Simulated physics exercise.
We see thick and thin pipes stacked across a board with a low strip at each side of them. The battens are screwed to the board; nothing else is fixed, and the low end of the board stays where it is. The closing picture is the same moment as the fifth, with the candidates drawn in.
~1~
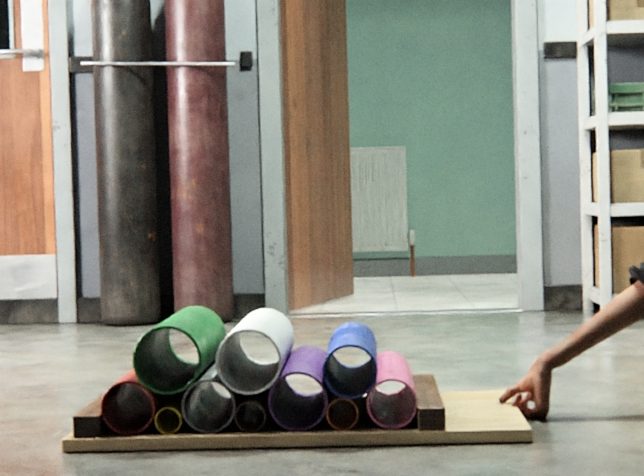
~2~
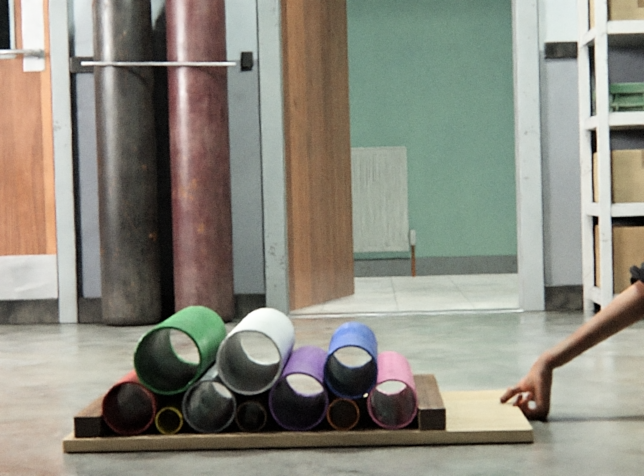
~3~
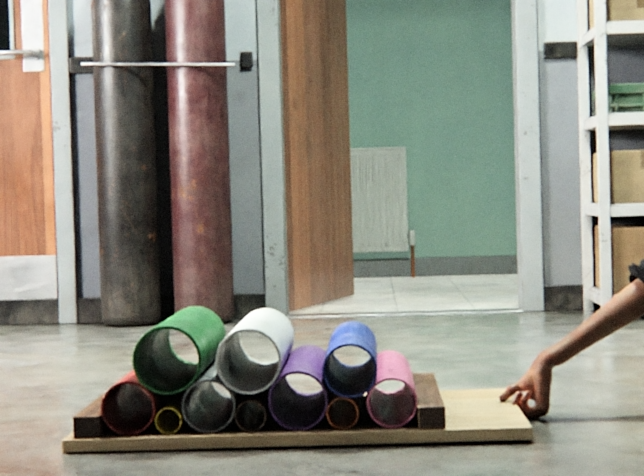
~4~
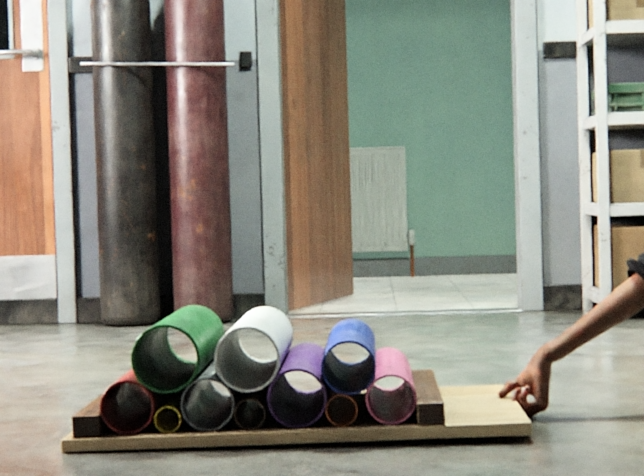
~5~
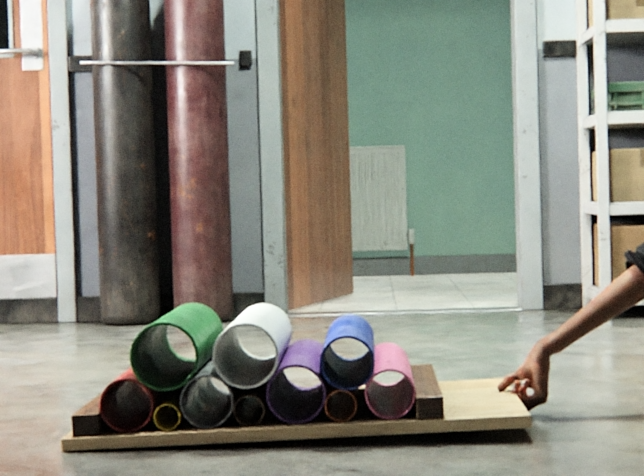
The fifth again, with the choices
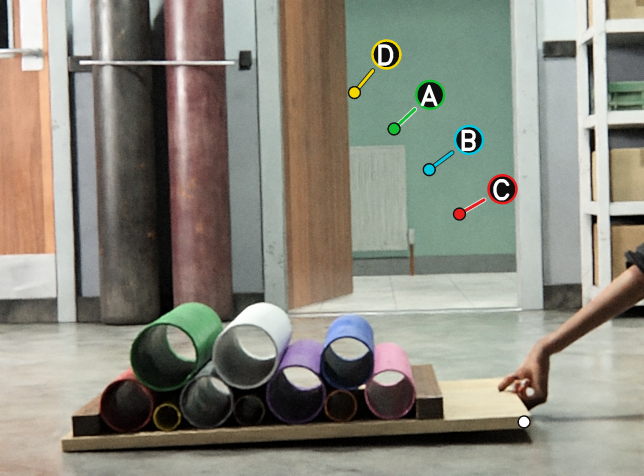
A hand at the right edge of a flat board stays almost still at first, fingers at its end, with coloured pipes stacked across the board between two low strips. Then the hand slowly lifts that end a little off the floor, and the board tilts slightly, the pipes staying stacked.
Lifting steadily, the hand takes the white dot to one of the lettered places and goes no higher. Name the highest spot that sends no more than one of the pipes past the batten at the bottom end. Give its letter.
Up to B.
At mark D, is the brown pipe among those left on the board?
Yes, with D.
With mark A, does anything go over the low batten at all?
Yes, at A.
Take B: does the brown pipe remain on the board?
Yes, with B.
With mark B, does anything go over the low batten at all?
No.
On the marked copy, A at (394, 129); B at (429, 169); C at (459, 214); D at (355, 92); the white dot at (524, 422).
Following B. Soon after the start, board at 19°.
Later, board at 35°.
In the end, board at 35°, none over the low batten.
As for the rest, A two over the low batten (white, green); C none over the low batten; D six over the low batten.
